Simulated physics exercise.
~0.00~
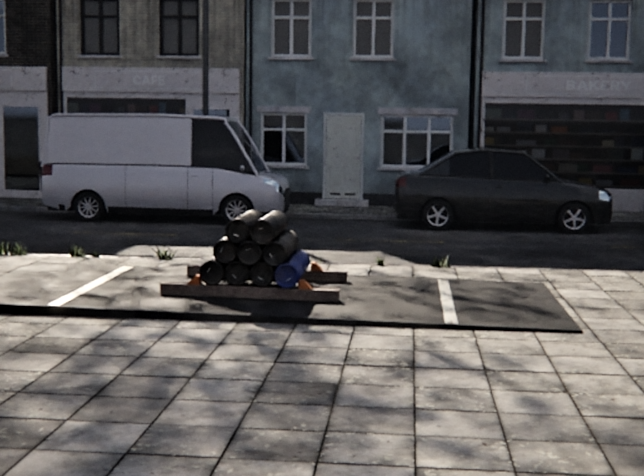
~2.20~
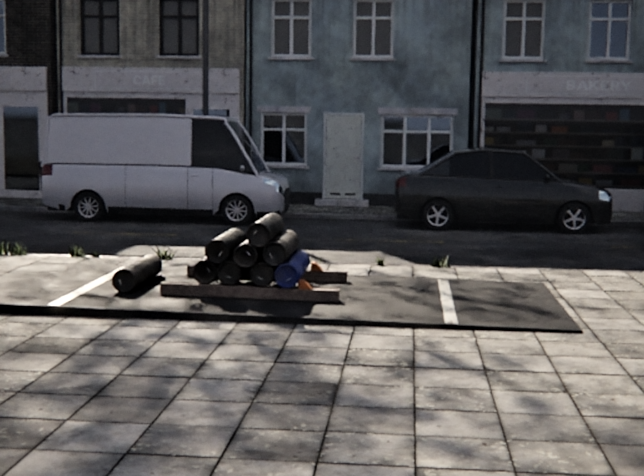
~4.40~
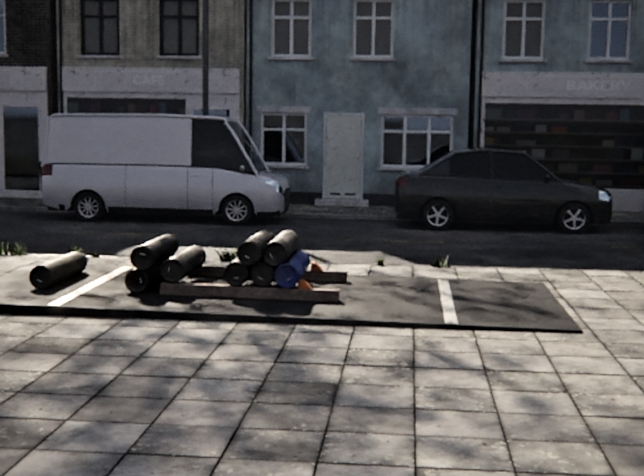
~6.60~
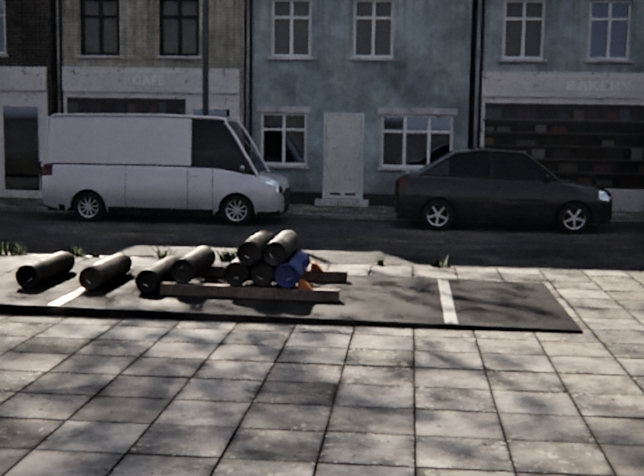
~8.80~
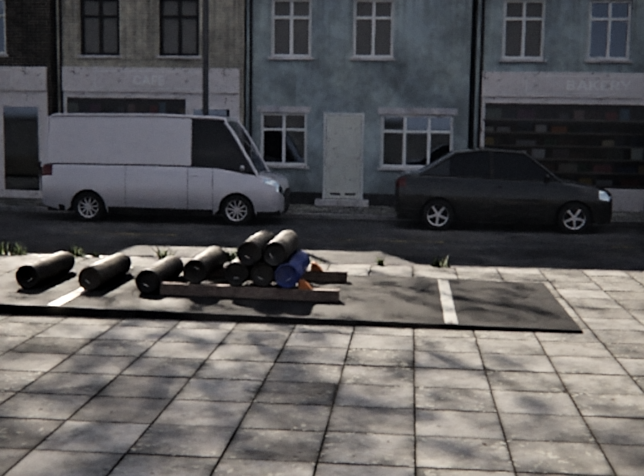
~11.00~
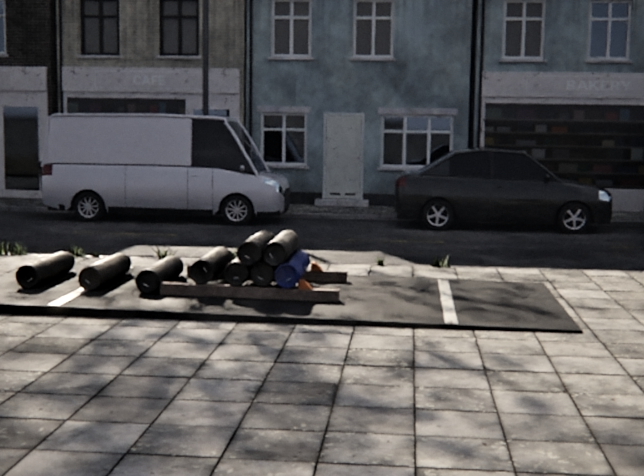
A white van and a dark car stood parked behind a stack of black cylinders and a blue one; the stack spilled leftward, several rolling off across the pavement before settling in a row, while the blue one stayed on the timbers.
